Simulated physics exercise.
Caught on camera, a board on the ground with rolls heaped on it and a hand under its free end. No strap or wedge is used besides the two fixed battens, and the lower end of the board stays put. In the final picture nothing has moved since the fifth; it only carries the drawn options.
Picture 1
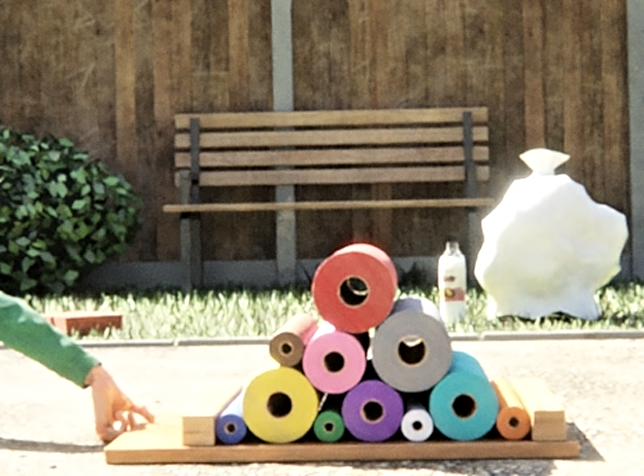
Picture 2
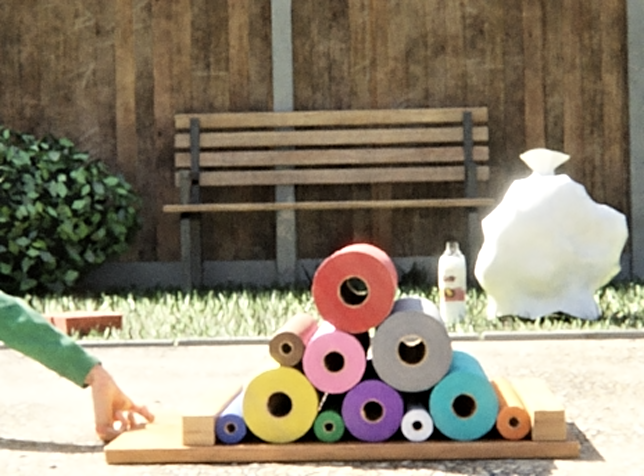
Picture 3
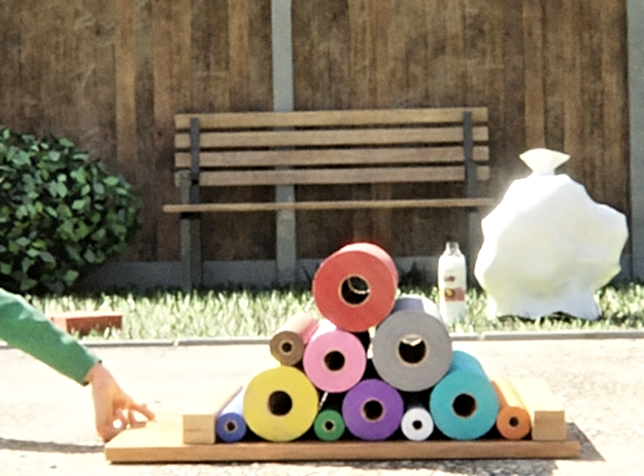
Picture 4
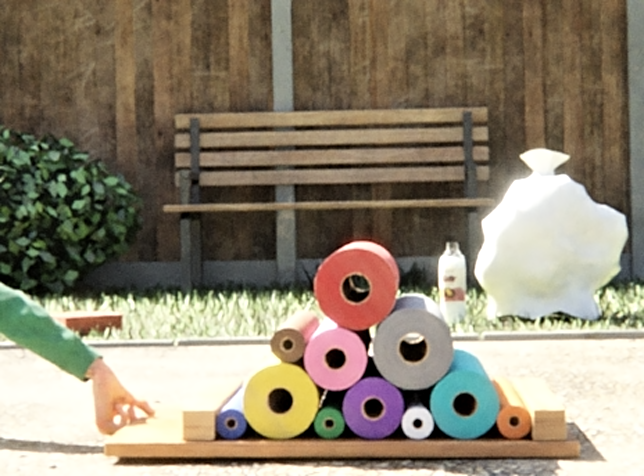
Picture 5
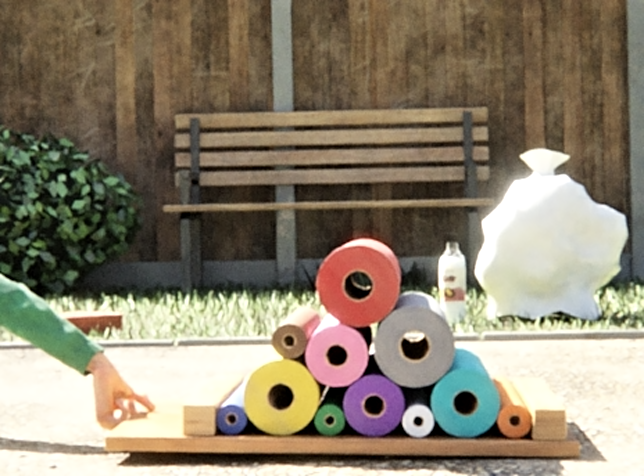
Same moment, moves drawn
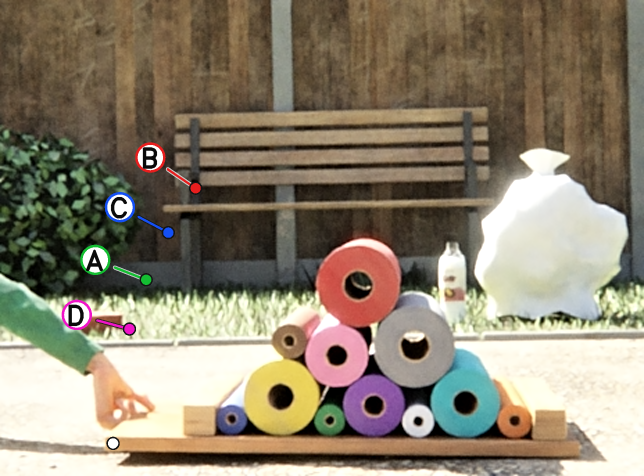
The footage shows a hand at the left end of a wooden board on the ground, raising it very slightly, while the pile of colourful rolls heaped between two end blocks shifts only barely and keeps its stacked shape.
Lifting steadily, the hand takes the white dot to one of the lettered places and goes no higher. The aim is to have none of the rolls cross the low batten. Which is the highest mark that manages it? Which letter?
The highest mark that will do is B.
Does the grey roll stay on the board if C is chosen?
Yes, with C.
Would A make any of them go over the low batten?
At A: No.
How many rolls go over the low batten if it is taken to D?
At D the number is none.
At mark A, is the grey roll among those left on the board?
Yes.
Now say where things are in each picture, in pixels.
White roll (417, 425); turquoise roll (464, 406); orange roll (514, 422), in the first picture.
Orange roll (514, 422); grey roll (412, 351), in the second picture.
Board (346, 416); blue roll (231, 427); yellow roll (280, 403); green roll (329, 426), in the third picture.
Board (346, 414); blue roll (231, 423); yellow roll (280, 401), in the fourth picture.
Board (347, 411); blue roll (232, 419); yellow roll (281, 397), in the fifth picture.
On the marked copy, A at (146, 280); B at (196, 188); C at (168, 233); D at (129, 329); the white dot at (113, 443).
With B. Early on, board at 19°.
Further on, board at 35°.
At the end, board at 35°, none over the low batten.
As for the rest, A none over the low batten; C none over the low batten; D none over the low batten.
